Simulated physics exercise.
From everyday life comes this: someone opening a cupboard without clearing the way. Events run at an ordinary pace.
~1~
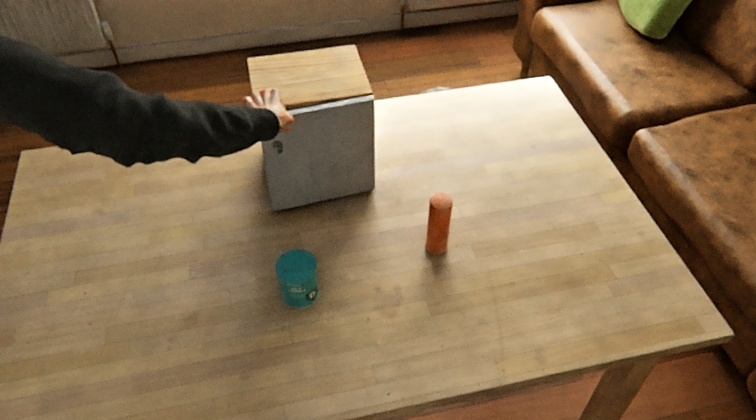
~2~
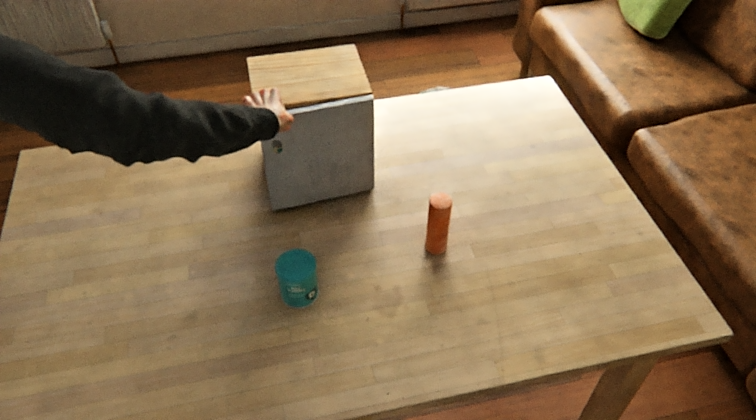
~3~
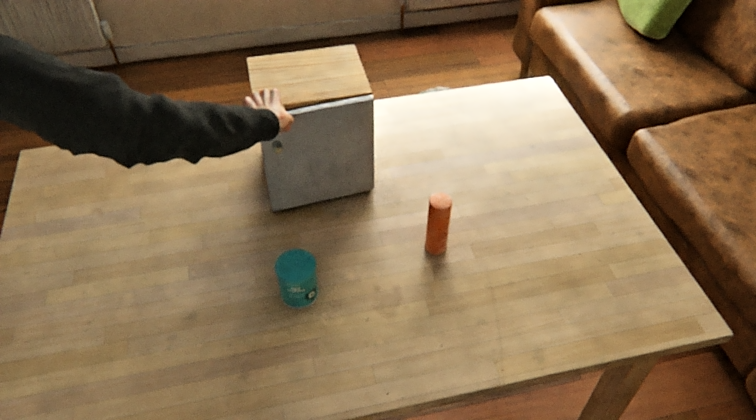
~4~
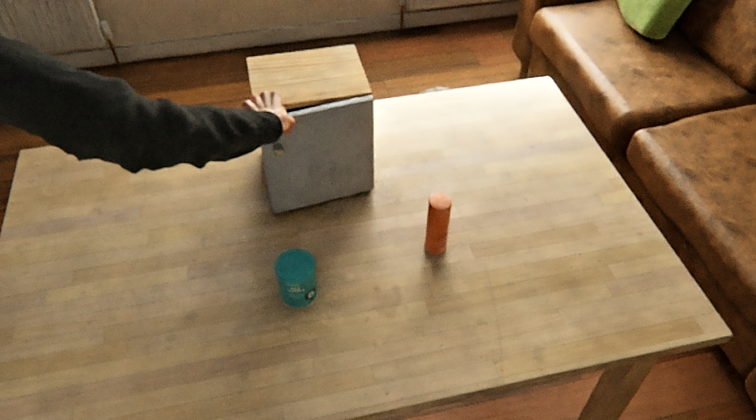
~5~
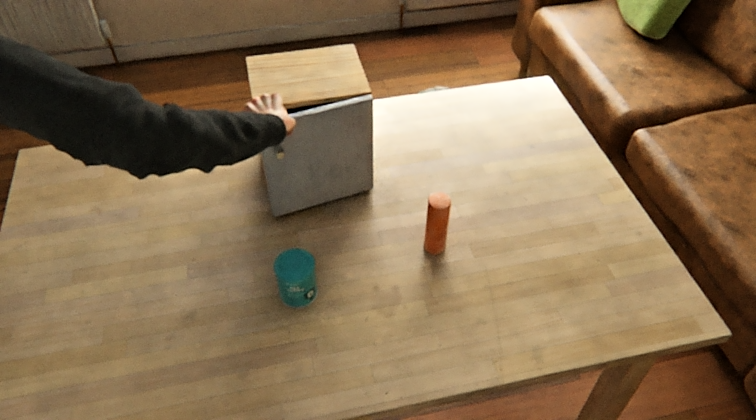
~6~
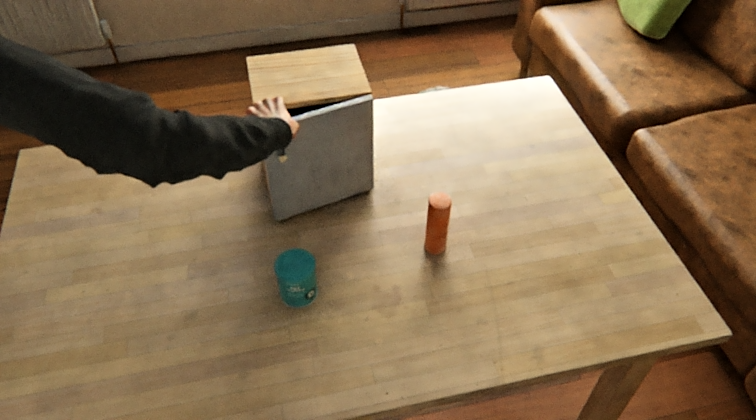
A grey cupboard door, under a hand in a dark sleeve reaching from the left, stays nearly shut at first, then swings slightly outward at its left edge. The small wood-topped cupboard stands towards the back of a pale wooden table, seen from above by a still camera. A turquoise pot sits in front, an orange candle to the right, beside a brown sofa.
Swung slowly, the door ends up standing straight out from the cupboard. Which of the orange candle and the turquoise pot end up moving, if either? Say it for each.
Result: The orange candle stays put, the turquoise pot stays put.
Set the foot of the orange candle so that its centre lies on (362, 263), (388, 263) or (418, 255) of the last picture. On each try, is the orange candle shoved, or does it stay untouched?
In order, it is hit, then is hit, and finally avoids contact.
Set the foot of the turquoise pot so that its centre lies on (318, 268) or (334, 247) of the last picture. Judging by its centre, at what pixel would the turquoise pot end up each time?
Near (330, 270) and (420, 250).
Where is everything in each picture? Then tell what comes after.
The first picture shows door 4° open; orange candle (439, 225); turquoise pot (298, 280); door (322, 159).
The second picture shows door 4° open; turquoise pot (298, 279); door (321, 159).
The third picture shows door 5° open; orange candle (438, 225); door (322, 159).
The fourth picture shows door 7° open; turquoise pot (297, 279); door (322, 161).
The fifth picture shows door 9° open; orange candle (437, 224); door (322, 162).
The sixth picture shows door 12° open; orange candle (438, 224); turquoise pot (297, 279); door (323, 164).
Then, 0.88 s past the last view, door 41° open; orange candle at rest near (438, 224); turquoise pot at rest near (297, 279).
Then, 1.92 s past the last view, door 75° open; orange candle at rest near (438, 224); turquoise pot at rest near (297, 279).
Finally, the orange candle remains where it is, near (438, 224); the turquoise pot remains where it is, near (297, 279).
